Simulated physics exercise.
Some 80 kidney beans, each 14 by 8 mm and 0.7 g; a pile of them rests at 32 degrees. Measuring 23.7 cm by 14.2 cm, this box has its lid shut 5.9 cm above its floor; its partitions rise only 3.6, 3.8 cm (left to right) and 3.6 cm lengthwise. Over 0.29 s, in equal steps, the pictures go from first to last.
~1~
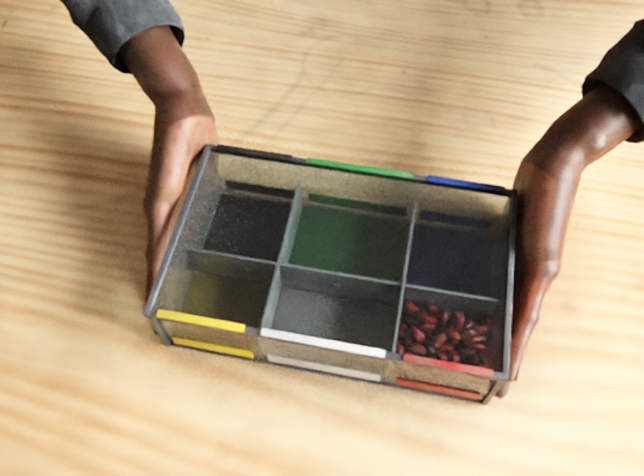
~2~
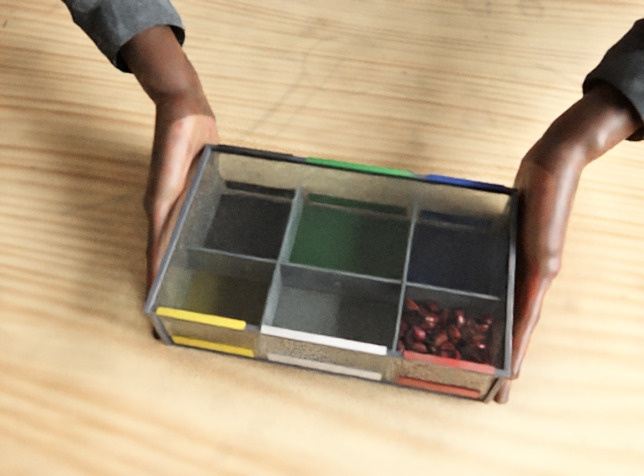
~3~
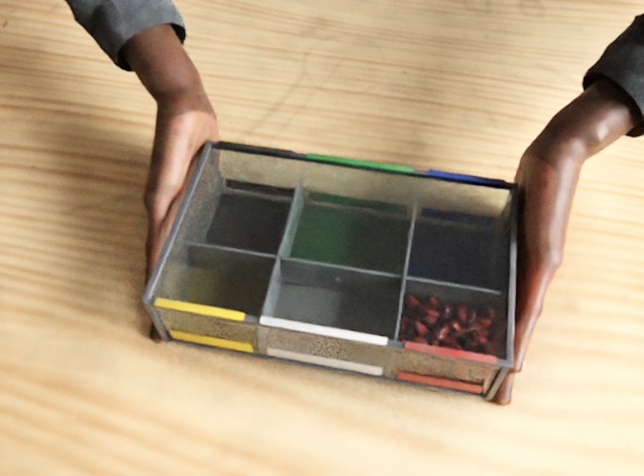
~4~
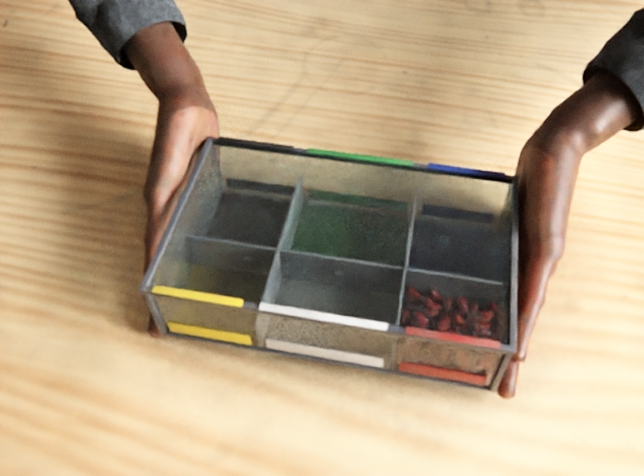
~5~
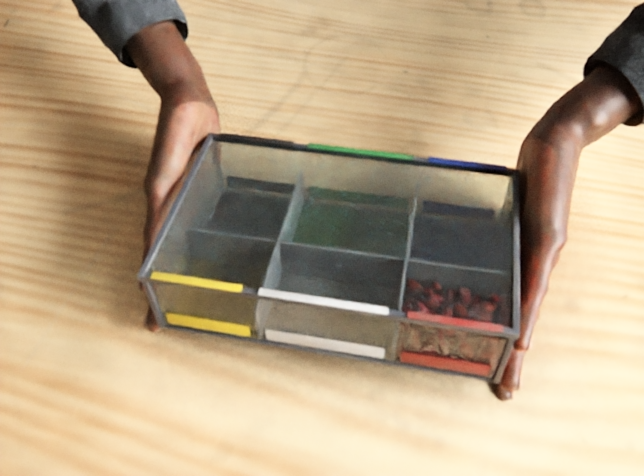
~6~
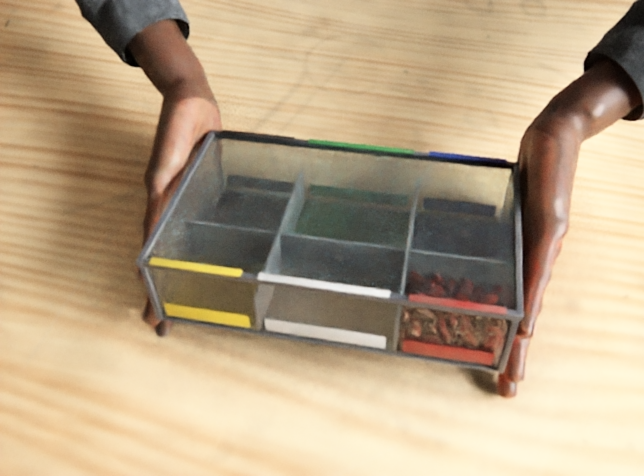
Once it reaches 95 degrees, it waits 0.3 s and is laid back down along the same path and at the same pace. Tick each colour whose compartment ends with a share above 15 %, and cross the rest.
As I see it, red: Succeeds. Blue: Succeeds. Green: Succeeds. Yellow: Fails. White: Fails. Black: Fails.
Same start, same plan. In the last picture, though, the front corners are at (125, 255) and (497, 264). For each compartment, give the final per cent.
In per cent, the final split is red 15, blue 0, green 35, yellow 0, white 0, black 45.
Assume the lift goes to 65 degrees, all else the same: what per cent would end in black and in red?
Shares: Black 0 and red 100, in per cent.
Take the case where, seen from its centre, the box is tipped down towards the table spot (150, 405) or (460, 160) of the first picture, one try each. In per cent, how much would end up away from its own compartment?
Near 35 and 60 per cent, in that order.
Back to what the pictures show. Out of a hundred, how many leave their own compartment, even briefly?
Roughly 65 in a hundred.
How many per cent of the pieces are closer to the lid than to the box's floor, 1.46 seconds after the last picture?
Around 60 %.
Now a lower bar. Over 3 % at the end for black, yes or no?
For black, the answer is affirmative.
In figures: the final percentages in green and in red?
The green compartment ends with 25 per cent, the red one with 35 per cent.
Then, 1.46 s after the last picture, tilt 95 degrees; red 45 %, blue 35 %, green 20 %.
Then, 2.43 s after the last picture, tilt 48 degrees; red 35 %, blue 30 %, green 25 %, black 10 %.
Then, 3.39 s after the last picture, tilt 0 degrees; red 35 %, blue 30 %, green 25 %, black 10 %.
In the end, red 35 %, blue 30 %, green 25 %, yellow 0 %, white 0 %, black 10 %.
